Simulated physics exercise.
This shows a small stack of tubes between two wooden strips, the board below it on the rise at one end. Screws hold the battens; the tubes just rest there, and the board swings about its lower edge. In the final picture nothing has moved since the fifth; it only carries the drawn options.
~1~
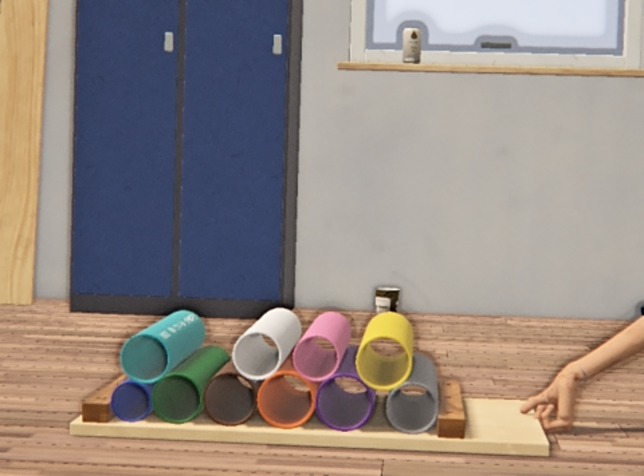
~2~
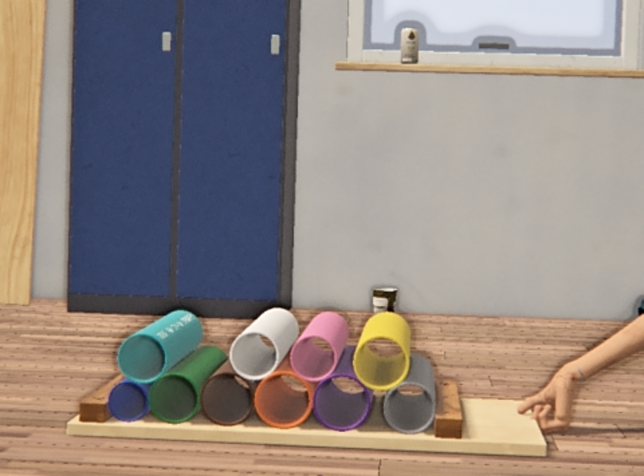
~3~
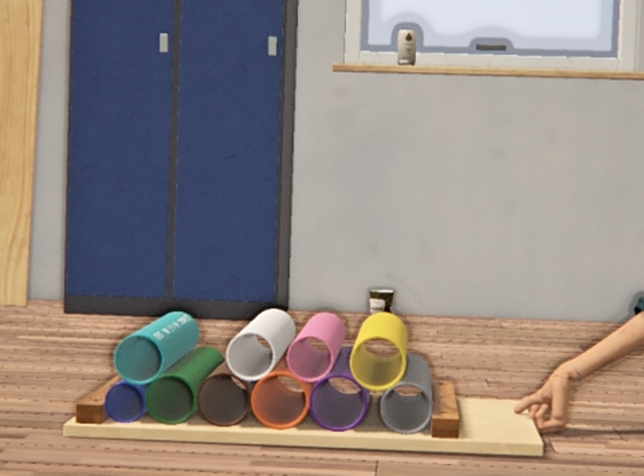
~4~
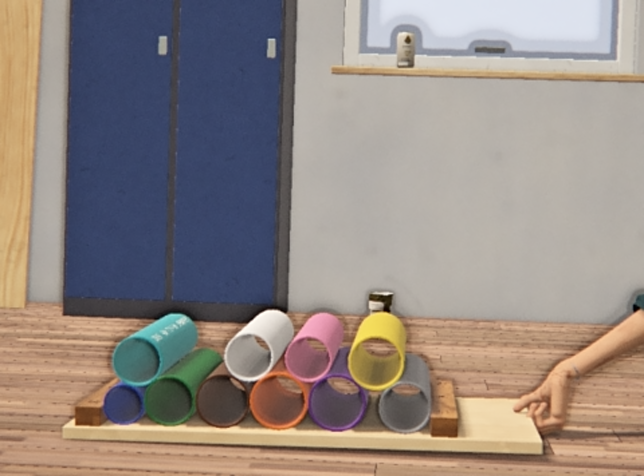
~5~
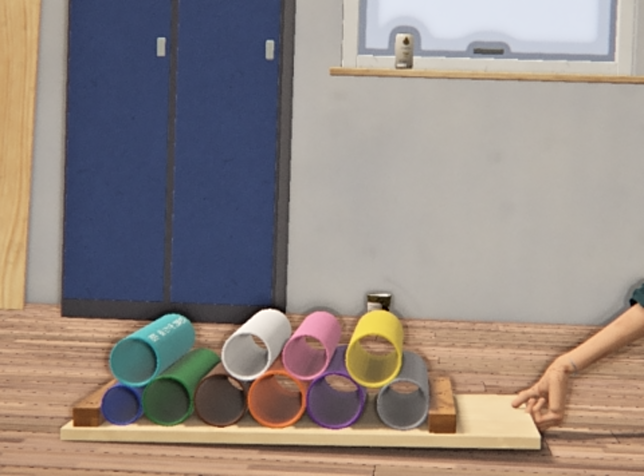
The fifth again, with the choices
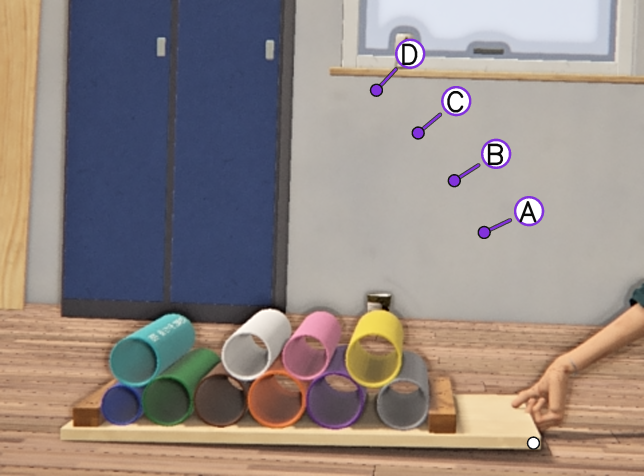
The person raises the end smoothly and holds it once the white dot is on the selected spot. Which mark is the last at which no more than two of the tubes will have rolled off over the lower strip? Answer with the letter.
The answer is mark A.
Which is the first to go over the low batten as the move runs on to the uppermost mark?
It is the turquoise one.
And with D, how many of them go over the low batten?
At D the number is four.
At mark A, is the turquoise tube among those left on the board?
No, with A.
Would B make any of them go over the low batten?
At B: Yes.
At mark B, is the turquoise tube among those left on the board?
No, with B.
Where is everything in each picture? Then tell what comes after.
In the first picture, turquoise tube (146, 358); white tube (257, 355); pink tube (317, 358).
In the second picture, pink tube (314, 358); board (314, 408).
In the third picture, board (311, 408); purple tube (338, 403); grey tube (406, 409).
In the fourth picture, board (310, 409); green tube (170, 401).
In the fifth picture, board (308, 407); green tube (168, 401).
On the marked copy, A at (484, 232); B at (454, 181); C at (418, 133); D at (376, 90); the white dot at (534, 443).
With A. Early on, board at 16°.
Further on, board at 28°.
At the end, board at 28°, one over the low batten (turquoise).
As for the rest, B four over the low batten (yellow, turquoise, white, pink); C four over the low batten (yellow, turquoise, white, pink); D four over the low batten (yellow, turquoise, white, pink).
